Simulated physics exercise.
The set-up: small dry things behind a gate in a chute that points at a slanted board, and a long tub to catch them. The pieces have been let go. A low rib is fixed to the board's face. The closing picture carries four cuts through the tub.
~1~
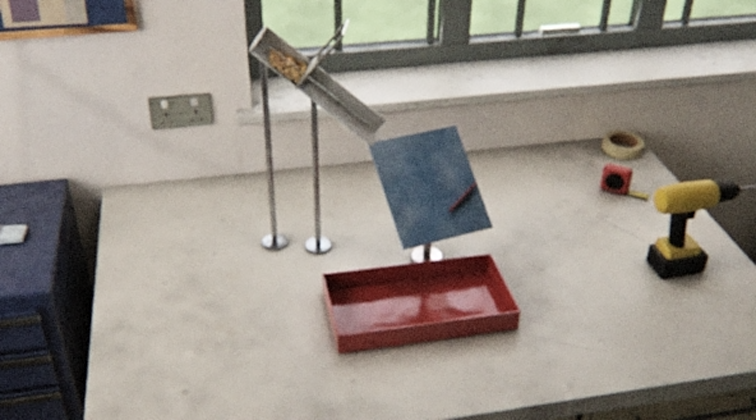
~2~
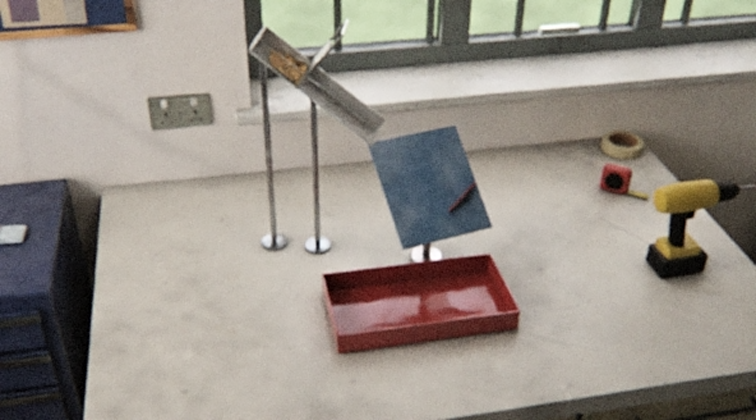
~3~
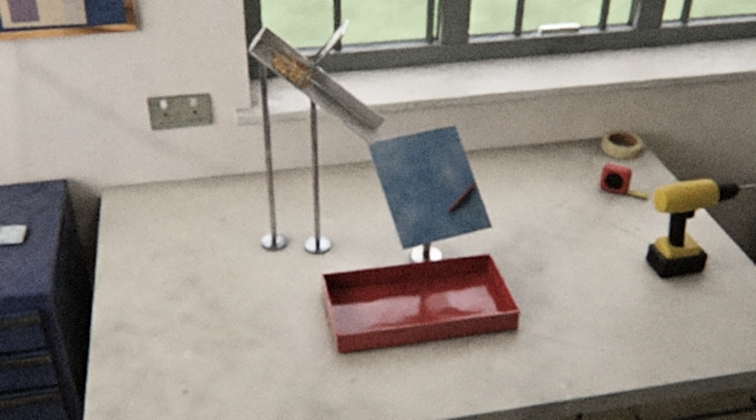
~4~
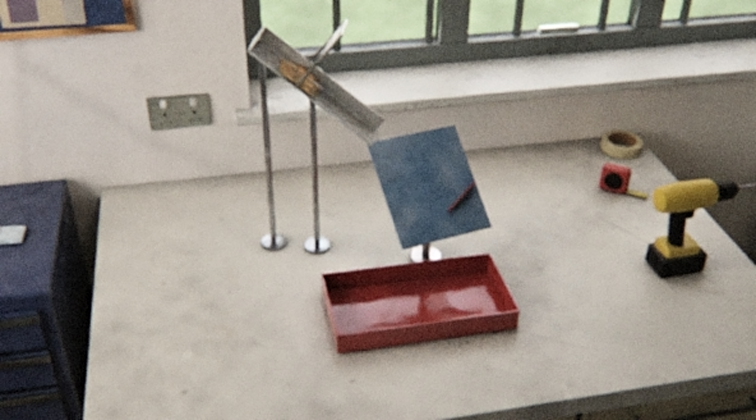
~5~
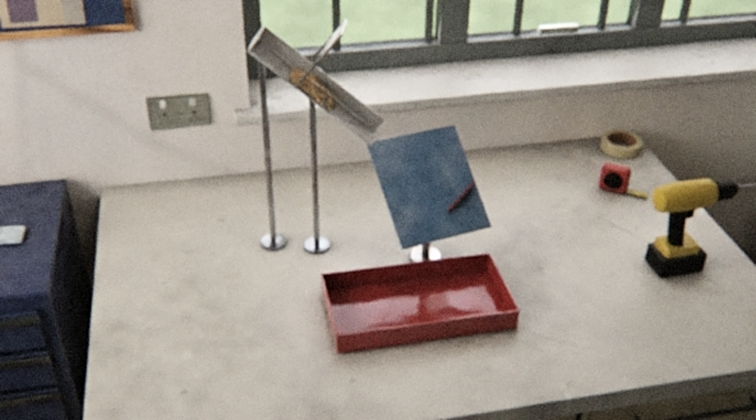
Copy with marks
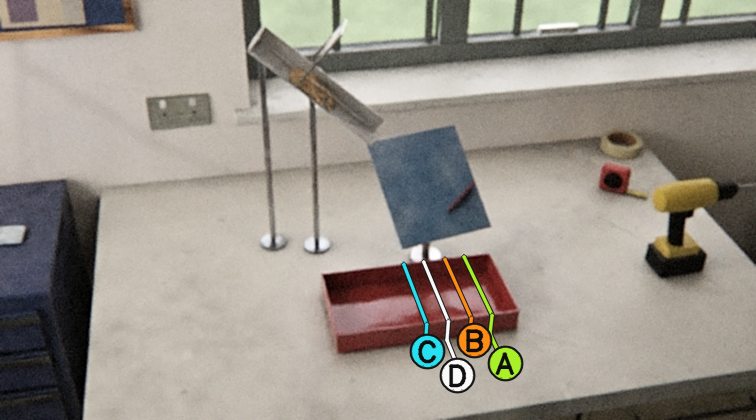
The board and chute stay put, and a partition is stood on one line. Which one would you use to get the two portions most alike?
B is best.
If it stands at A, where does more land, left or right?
The left side.
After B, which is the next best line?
A it is.
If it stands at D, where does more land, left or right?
More lands on the right.
On the marked copy, line A crosses the front rim at (491, 314); line B crosses the front rim at (471, 317); line C crosses the front rim at (426, 323); line D crosses the front rim at (448, 320).
For line A, of what is caught, most on the left of the divider, a small part on the right.
For line B, of what is caught, about a third on the left of the divider, about two thirds on the right.
For line C, of what is caught, none on the left of the divider, all on the right.
For line D, of what is caught, none on the left of the divider, all on the right.
